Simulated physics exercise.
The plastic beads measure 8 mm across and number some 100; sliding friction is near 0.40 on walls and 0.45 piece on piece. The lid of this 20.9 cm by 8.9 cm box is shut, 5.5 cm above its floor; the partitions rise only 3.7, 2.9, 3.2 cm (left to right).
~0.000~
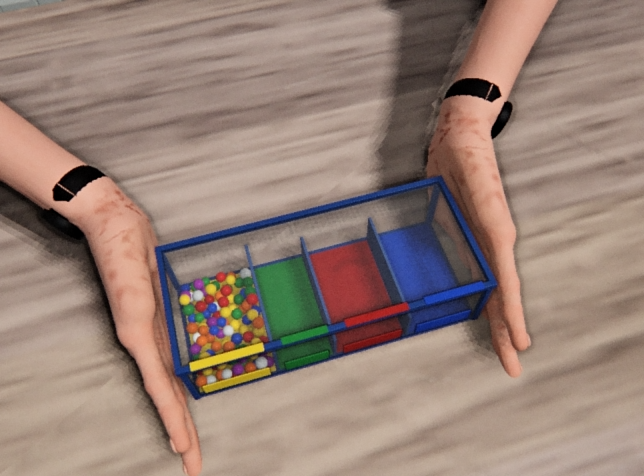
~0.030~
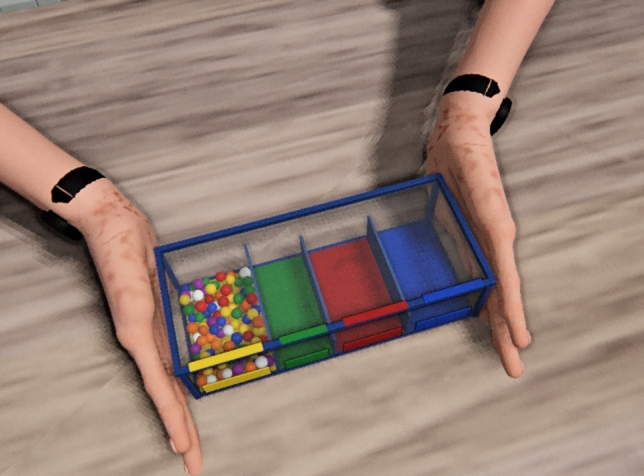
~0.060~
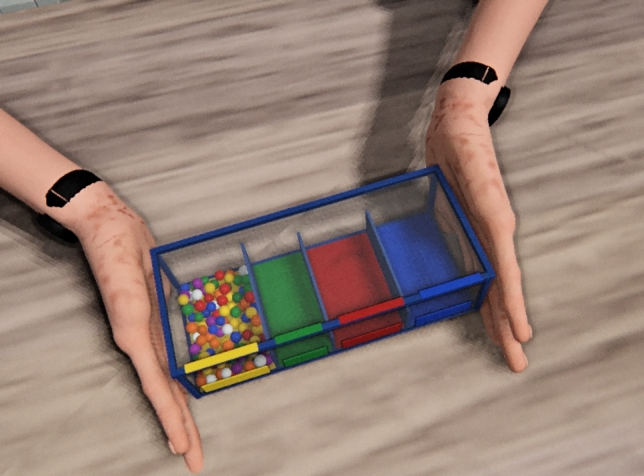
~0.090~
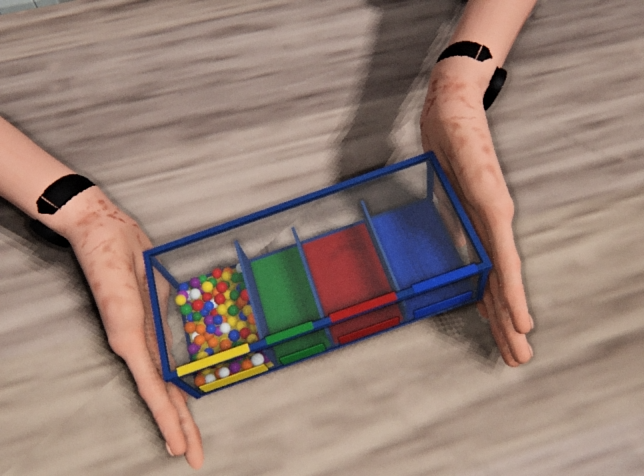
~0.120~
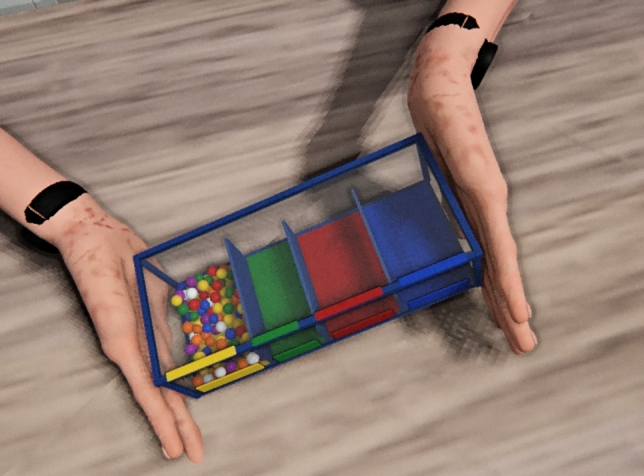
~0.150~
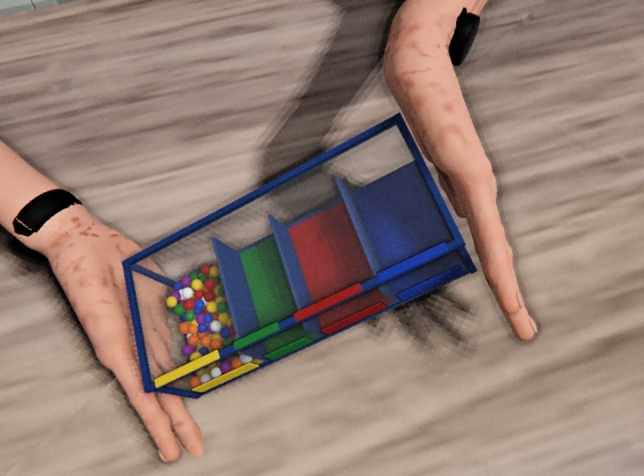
Two hands tilt a clear box of colorful beads, raising its right side increasingly higher.
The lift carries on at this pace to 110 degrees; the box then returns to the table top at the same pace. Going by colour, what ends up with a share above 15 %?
Red no, blue no, green no, yellow yes.
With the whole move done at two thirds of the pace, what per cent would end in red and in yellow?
Red 0; yellow 100.
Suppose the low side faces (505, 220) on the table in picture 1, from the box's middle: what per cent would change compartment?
Some 90 per cent.
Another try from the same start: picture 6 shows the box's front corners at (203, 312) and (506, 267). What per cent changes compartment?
It would be near 75 per cent.
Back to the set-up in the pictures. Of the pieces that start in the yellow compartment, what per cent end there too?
Some 100 per cent.
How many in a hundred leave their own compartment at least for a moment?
About 0 per cent.
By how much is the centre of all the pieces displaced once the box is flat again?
About 0.5 cm.
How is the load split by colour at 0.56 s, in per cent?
Red 0, blue 0, green 0, yellow 100.
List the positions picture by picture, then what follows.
The first frame shows box tilt 0 degrees, front corners at (182, 369) and (489, 282); yellow 100 %.
The second frame shows box tilt 1 degrees, front corners at (181, 369) and (488, 280).
The third frame shows box tilt 4 degrees, front corners at (177, 371) and (487, 274), lowest corner left front.
The fourth frame shows box tilt 9 degrees, front corners at (170, 374) and (483, 264), lowest corner left front.
The fifth frame shows box tilt 16 degrees, front corners at (161, 379) and (474, 252), lowest corner left front.
The sixth frame shows box tilt 24 degrees, front corners at (151, 385) and (456, 241), lowest corner left front; yellow 100 %. Its pace works out near 265 degrees a second.
After 0.56 s, tilt 109 degrees; yellow 100 %.
Then, at 0.84 s, tilt 45 degrees; yellow 100 %.
After 1.22 s, tilt 0 degrees; yellow 100 %.
By 1.7 s all is still; red 0 %, blue 0 %, green 0 %, yellow 100 %.
